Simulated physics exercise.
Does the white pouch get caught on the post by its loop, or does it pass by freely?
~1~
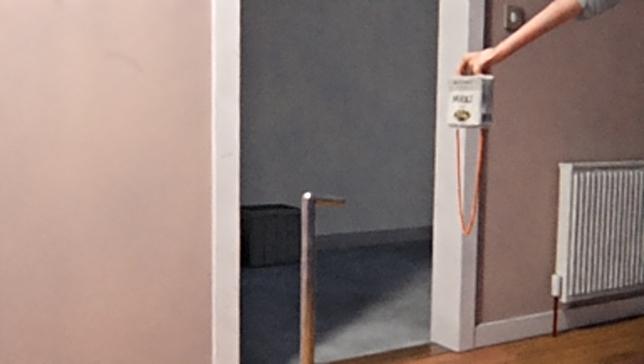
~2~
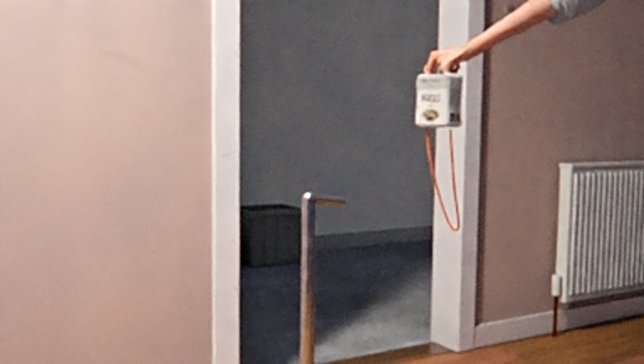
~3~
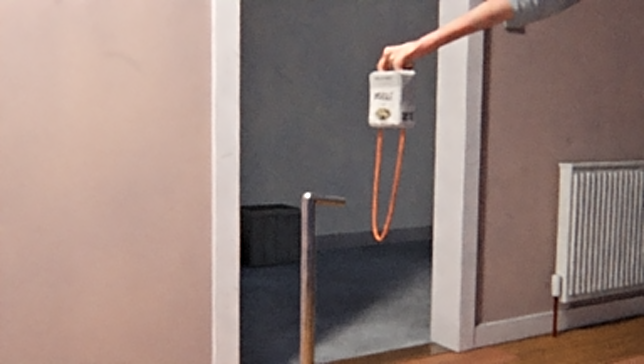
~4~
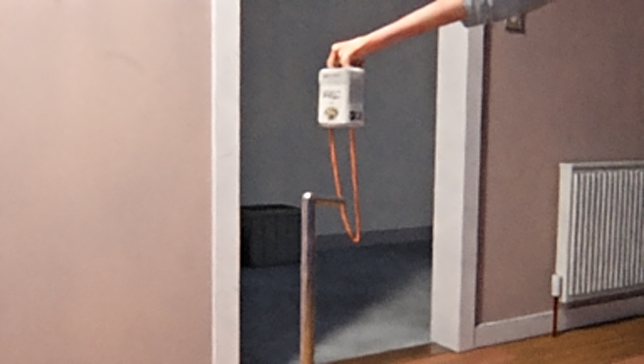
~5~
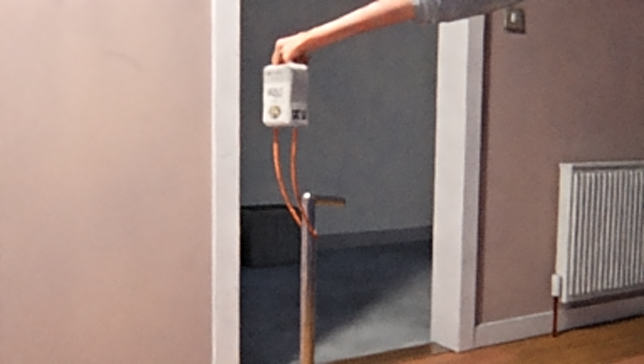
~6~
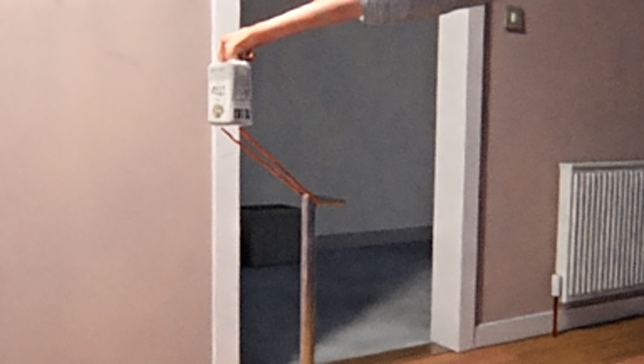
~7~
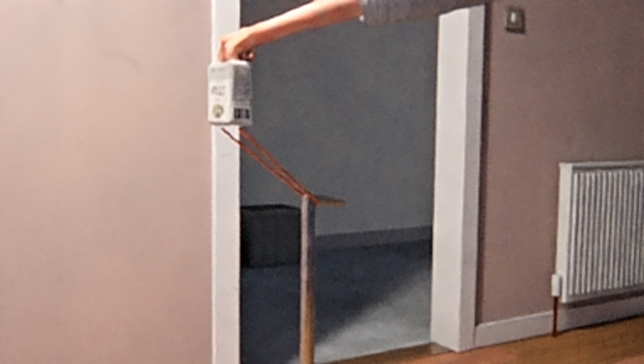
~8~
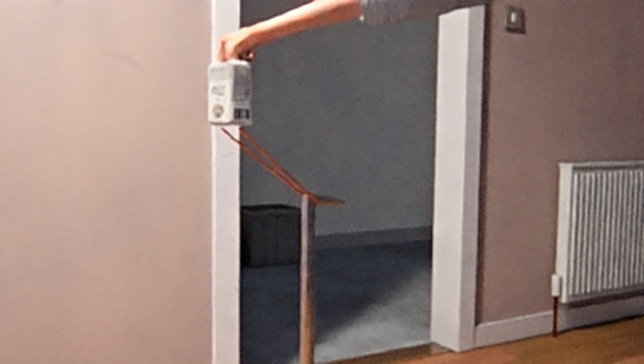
The white pouch gets caught. Its orange loop snags on the post and draws tight, and the hand stops just past it.
